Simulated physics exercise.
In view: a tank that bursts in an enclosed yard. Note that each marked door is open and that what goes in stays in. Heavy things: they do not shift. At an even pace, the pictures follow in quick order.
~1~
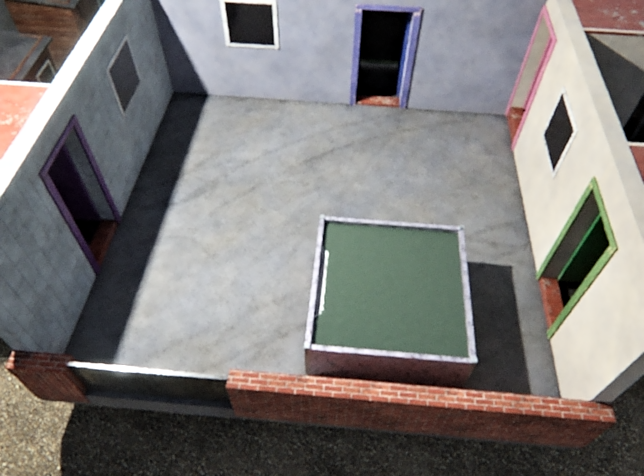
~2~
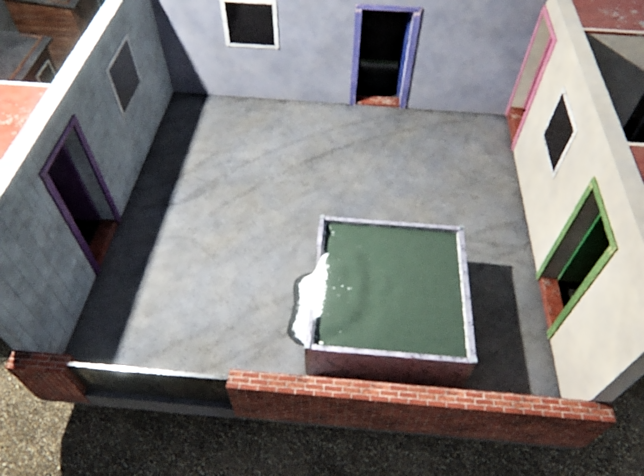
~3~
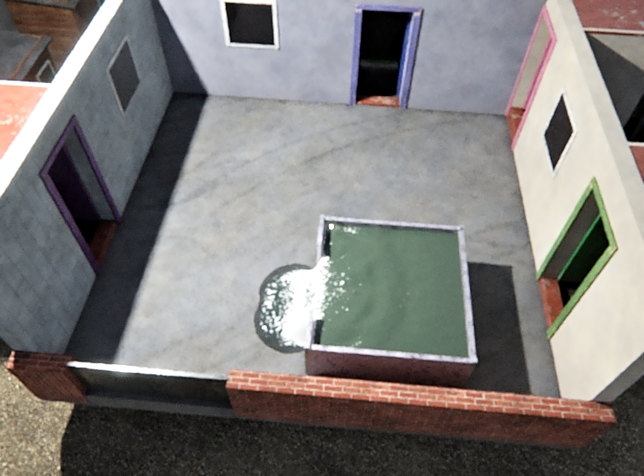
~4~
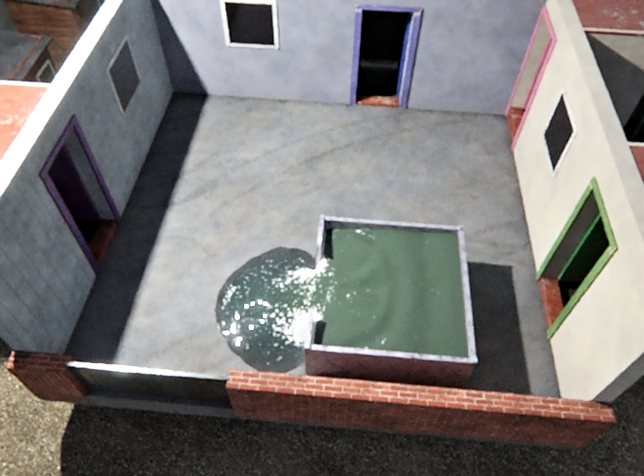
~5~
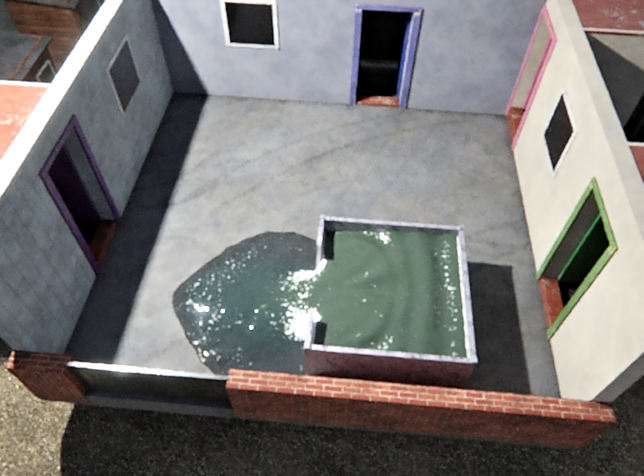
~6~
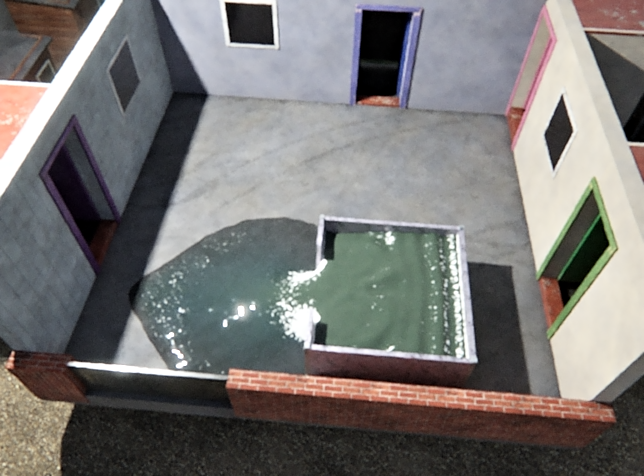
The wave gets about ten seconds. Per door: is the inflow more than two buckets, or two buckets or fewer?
Pink door - two or fewer; blue door - two or fewer; purple door - more than two; green door - two or fewer.
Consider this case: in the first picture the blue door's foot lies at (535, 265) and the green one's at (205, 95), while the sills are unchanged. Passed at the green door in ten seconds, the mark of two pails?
As it turns out, green door runs over.
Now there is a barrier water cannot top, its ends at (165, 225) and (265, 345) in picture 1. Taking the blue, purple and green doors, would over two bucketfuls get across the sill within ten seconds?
Note - blue: Does not reach it; purple: Does not reach it; green: Does not reach it.
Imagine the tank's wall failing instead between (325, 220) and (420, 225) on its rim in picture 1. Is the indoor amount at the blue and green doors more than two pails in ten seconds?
In brief, the blue one goes past the mark; the green one stops short.
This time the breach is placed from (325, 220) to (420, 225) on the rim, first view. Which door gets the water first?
I'd pick the door marked blue.
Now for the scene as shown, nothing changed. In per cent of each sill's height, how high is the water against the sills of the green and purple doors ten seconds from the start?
The first comes to about 70 percent, the second to about 60 percent.
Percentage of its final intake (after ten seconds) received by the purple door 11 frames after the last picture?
Share by then: 40 in a hundred.
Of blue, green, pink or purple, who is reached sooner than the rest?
Clearly the purple door.
A moment on, water covers 30 % of the floor; the pink door not reached, the blue door not reached, the purple door under two buckets in, the green door not reached.
Next, water covers 35 % of the floor; the pink door not reached, the blue door not reached, the purple door over two buckets in, the green door not reached.
Then, water covers 40 % of the floor; the pink door not reached, the blue door not reached, the purple door far over two buckets in, the green door not reached.
Later, water covers 65 % of the floor; the pink door not reached, the blue door wet at the sill, nothing in, the purple door far over two buckets in, the green door not reached.
In the end, water covers 95 % of the floor; the pink door wet at the sill, nothing in, the blue door under two buckets in, the purple door far over two buckets in, the green door wet at the sill, nothing in.
